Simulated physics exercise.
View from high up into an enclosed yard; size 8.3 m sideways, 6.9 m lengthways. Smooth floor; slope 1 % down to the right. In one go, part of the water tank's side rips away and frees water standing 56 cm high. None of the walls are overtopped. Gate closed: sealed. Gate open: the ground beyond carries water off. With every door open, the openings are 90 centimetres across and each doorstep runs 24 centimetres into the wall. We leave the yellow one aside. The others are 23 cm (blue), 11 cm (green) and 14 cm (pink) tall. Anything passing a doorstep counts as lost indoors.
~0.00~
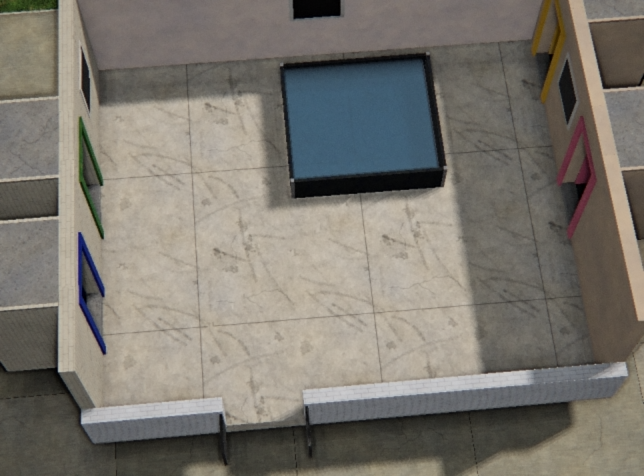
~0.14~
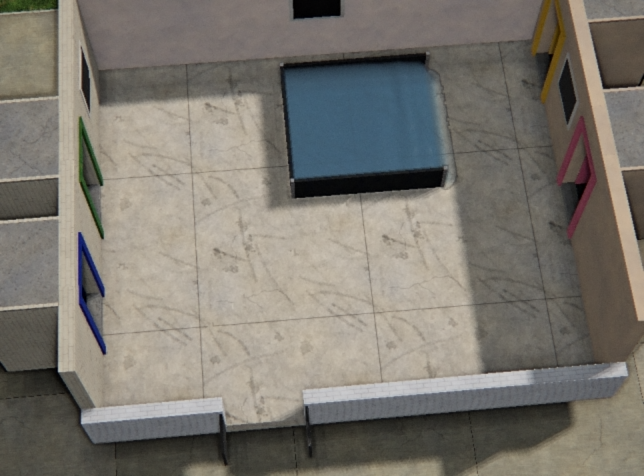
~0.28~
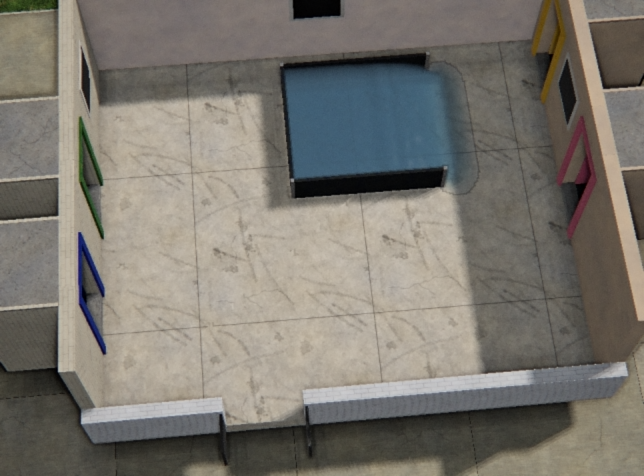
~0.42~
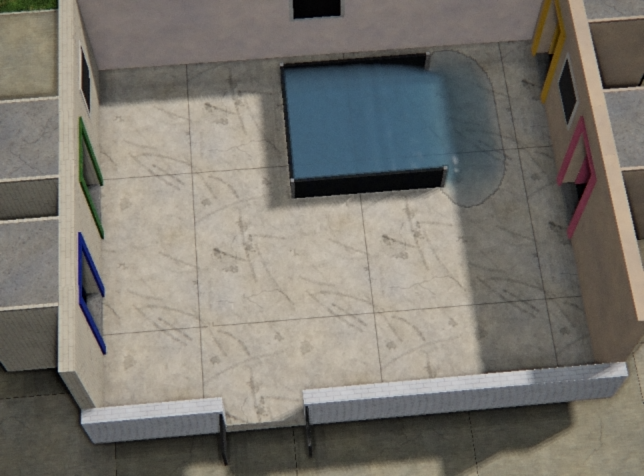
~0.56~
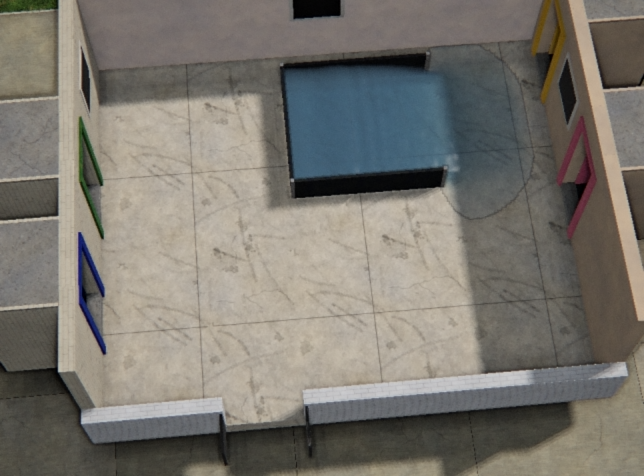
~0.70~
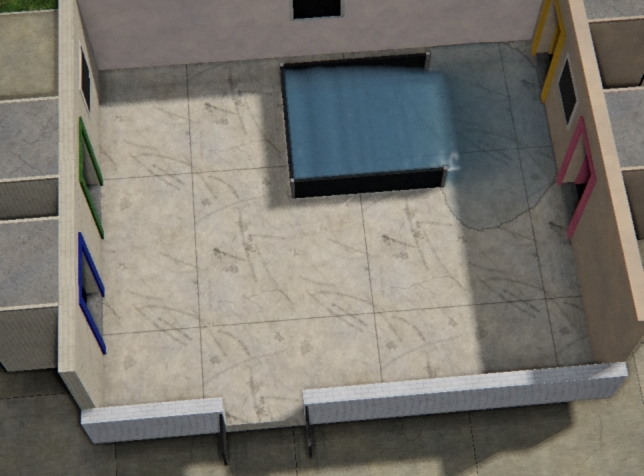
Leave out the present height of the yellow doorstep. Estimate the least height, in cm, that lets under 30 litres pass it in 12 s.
I would say 33 cm.
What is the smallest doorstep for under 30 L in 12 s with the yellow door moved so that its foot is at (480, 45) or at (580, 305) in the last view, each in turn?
About 26 cm, then about 11.5 cm.
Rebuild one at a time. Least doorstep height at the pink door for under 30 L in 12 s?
Roughly 17 cm at pink.
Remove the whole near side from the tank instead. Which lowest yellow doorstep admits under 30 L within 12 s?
It needs to be about 11.0 cm high.
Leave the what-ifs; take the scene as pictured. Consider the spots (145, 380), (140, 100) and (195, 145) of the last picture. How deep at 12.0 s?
Depth: About 6, 2, 3 cm.
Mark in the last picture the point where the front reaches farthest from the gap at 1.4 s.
The farthest wet point is roughly at (572, 244) in the last view.
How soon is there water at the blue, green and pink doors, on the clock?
Blue at 8.0 s, green at 7.5 s and pink at 0.9 s.
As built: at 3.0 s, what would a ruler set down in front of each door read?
Depths in cm: Blue 0, yellow 33, green 0, pink 21.
After 1.4 s water covers 15 % of the floor, deepest (40 cm) near (549, 130); 29 cm at the yellow door, 44 litres in over its 12 cm doorstep.
After 3.0 s water covers 25 % of the floor, deepest (36 cm) near (536, 114); 33 cm at the yellow door, 301 litres in over its 12 cm doorstep.
After 12.0 s water covers 95 % of the floor, deepest (9 cm) near (578, 381); 7 cm at the yellow door, 476 litres in over its 12 cm doorstep.
At the yellow door as built, the water arrived by 0.7 s and peaked near 38 cm at 2.2 s.
With a doorstep of 30 cm, 57 litres would have come in within the 12 s; with 40.5 cm, 3 litres. So under 30 litres takes about 33 cm.
